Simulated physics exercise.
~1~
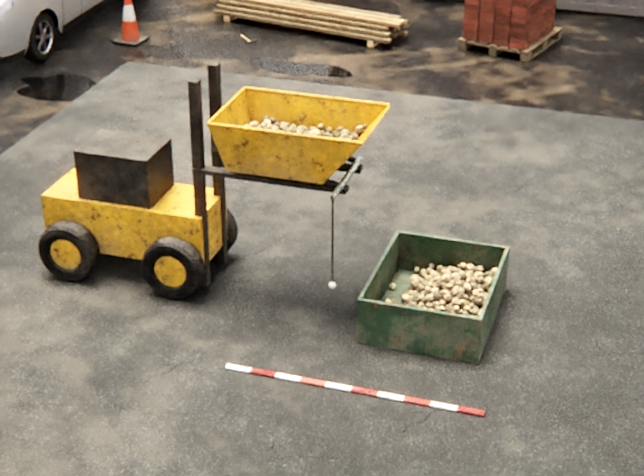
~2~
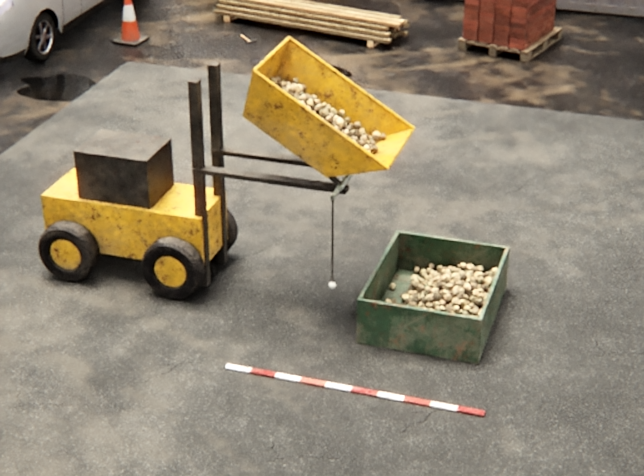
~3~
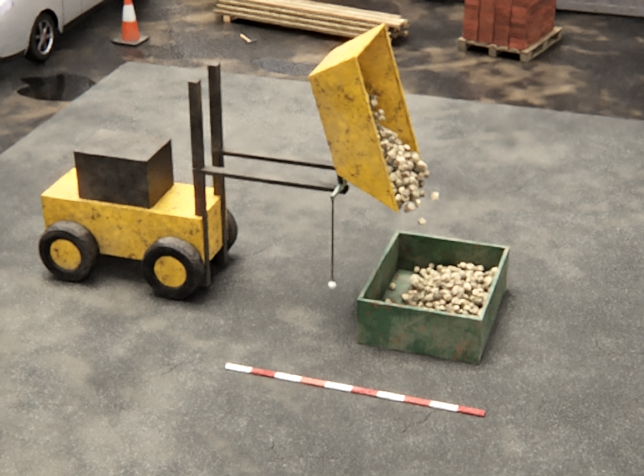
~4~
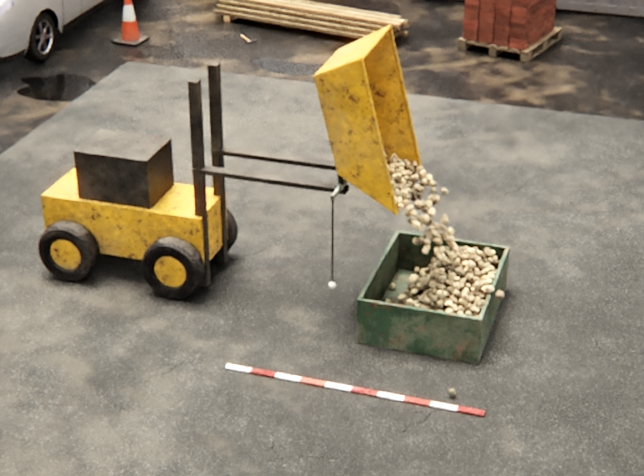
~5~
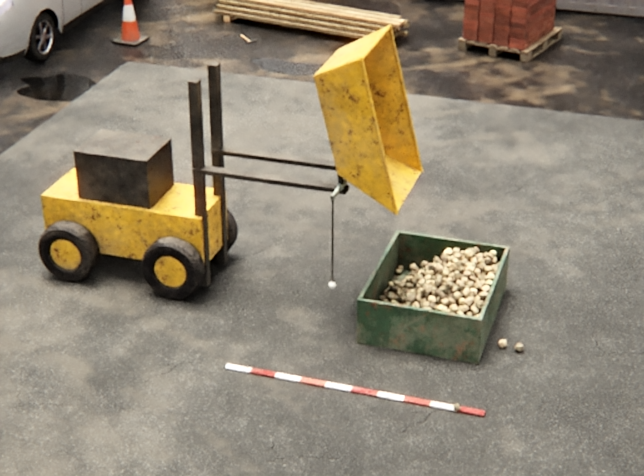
A yellow forklift tips its skip rightward and pours pale stones into a partly filled green bin.
